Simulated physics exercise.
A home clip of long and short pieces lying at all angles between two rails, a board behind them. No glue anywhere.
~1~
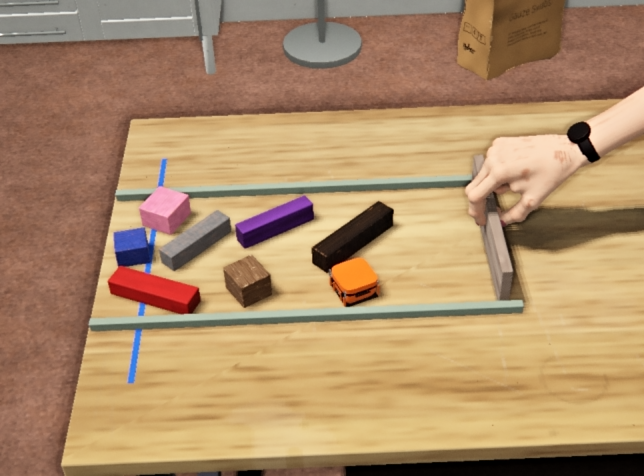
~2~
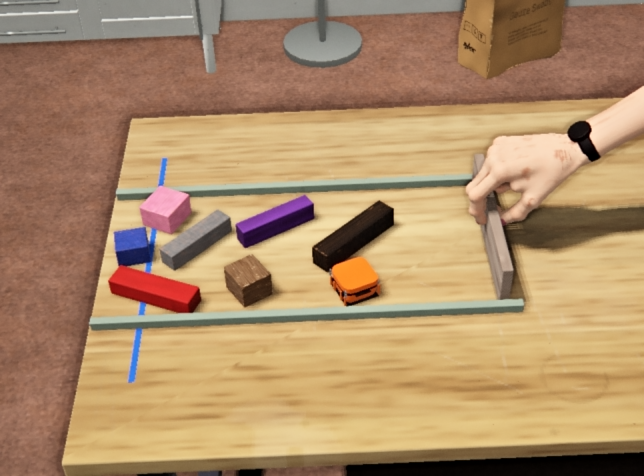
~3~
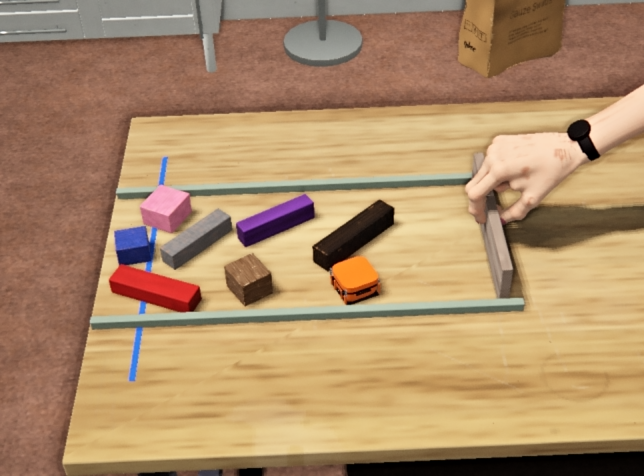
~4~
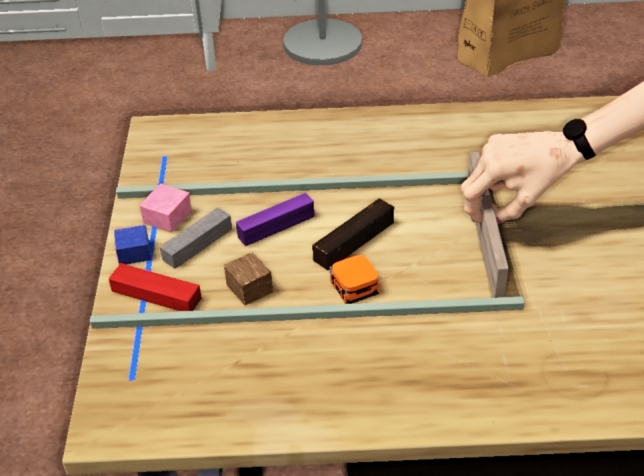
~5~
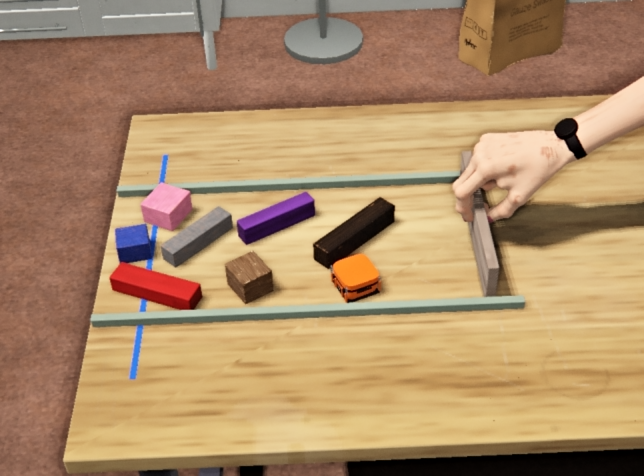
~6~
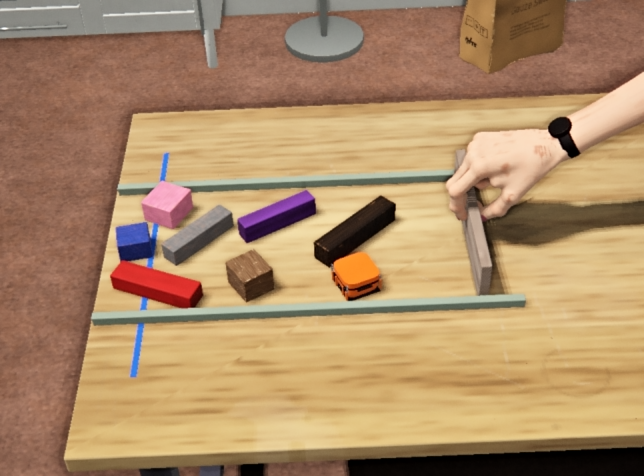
A hand with a black wristband first holds a grey board still at the right end of two pale green rails on a wooden table, seen from above at an angle, then slides it a short way left. Between the rails lie pink and blue blocks and a red stick near a blue line, then grey, purple, brown, black and orange pieces. These pieces stay put, while the view shifts very slightly.
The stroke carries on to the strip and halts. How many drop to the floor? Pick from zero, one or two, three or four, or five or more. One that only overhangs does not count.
The number that fall off is five or more.
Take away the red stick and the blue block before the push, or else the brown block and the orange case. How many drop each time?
The counts: 3 and 3.
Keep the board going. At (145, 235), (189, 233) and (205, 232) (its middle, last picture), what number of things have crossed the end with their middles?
Place by place, 5, 2 and 1.
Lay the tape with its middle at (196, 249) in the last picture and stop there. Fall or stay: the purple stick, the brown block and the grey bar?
The purple stick stays on, the brown block holds on, the grey bar remains up.
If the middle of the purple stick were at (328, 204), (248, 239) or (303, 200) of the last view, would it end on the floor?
Place by place, it stays on; holds on; survives.
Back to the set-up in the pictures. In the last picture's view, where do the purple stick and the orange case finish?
The purple stick stops around (125, 213); the orange case around (127, 285).
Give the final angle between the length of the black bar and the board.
Near 25 degrees.
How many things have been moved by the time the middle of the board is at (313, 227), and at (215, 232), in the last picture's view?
At the one place 4, at the other 8.
Soon after, none off yet; blue block at rest near (134, 242); red stick at rest near (157, 285); pink block at rest near (168, 205).
Then, none off yet; blue block moved about its own width near (108, 235); red stick tipped a little near (90, 281); pink block moved about its own width near (132, 204).
At rest, the number that fall off is five or more; fallen, brown block, grey bar, pink block, red stick and blue block.
